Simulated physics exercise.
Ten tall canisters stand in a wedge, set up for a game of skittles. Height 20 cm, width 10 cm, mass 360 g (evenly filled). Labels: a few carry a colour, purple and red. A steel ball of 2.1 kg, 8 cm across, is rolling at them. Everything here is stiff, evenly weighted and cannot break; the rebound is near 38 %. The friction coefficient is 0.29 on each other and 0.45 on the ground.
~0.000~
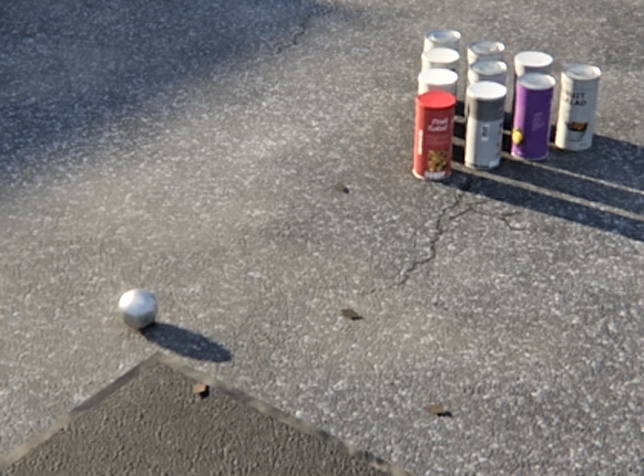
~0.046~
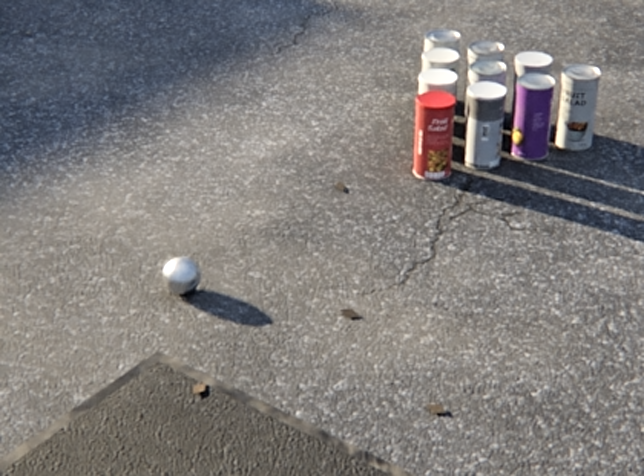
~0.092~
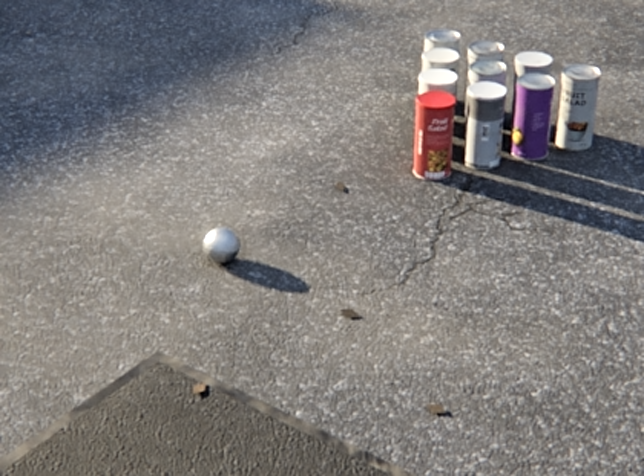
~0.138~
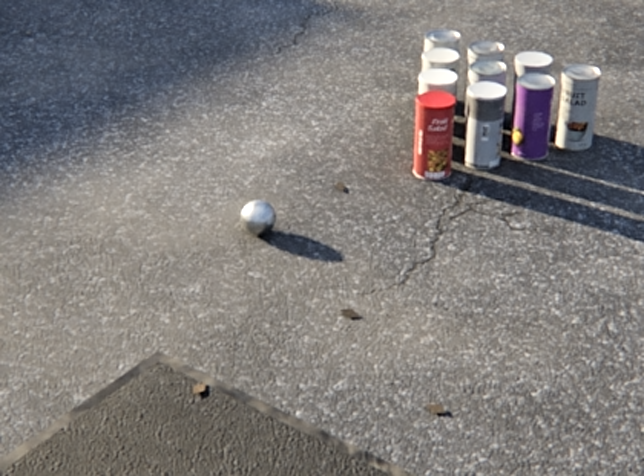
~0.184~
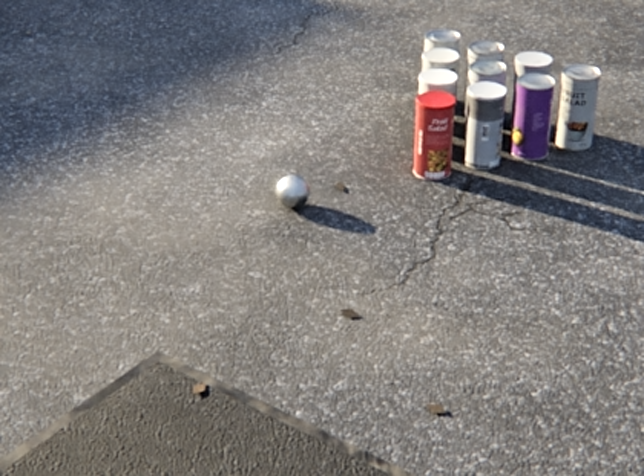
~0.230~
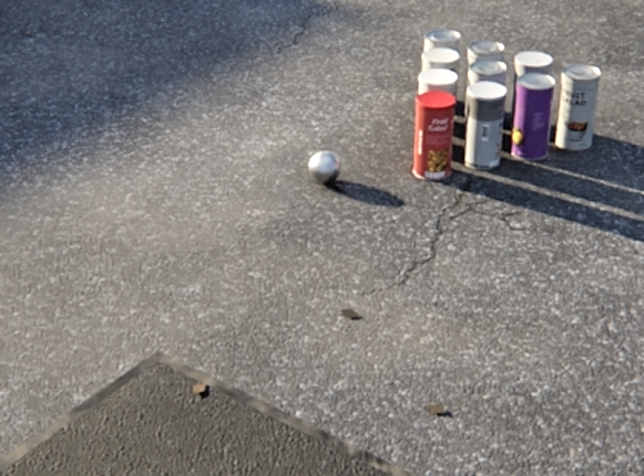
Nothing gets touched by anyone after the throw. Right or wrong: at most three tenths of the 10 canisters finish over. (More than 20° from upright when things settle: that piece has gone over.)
Right.
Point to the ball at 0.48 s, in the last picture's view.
Check around pixel (451, 66).
After 0.48 s, ball still moving; 1 of the 10 canisters over.
In the end (1.4 s), ball rolling away; 1 of the 10 canisters over; purple canister unmoved; red canister unmoved. That is 10 per cent. From the last view, middles, purple canister near (533, 117), red canister near (434, 136).
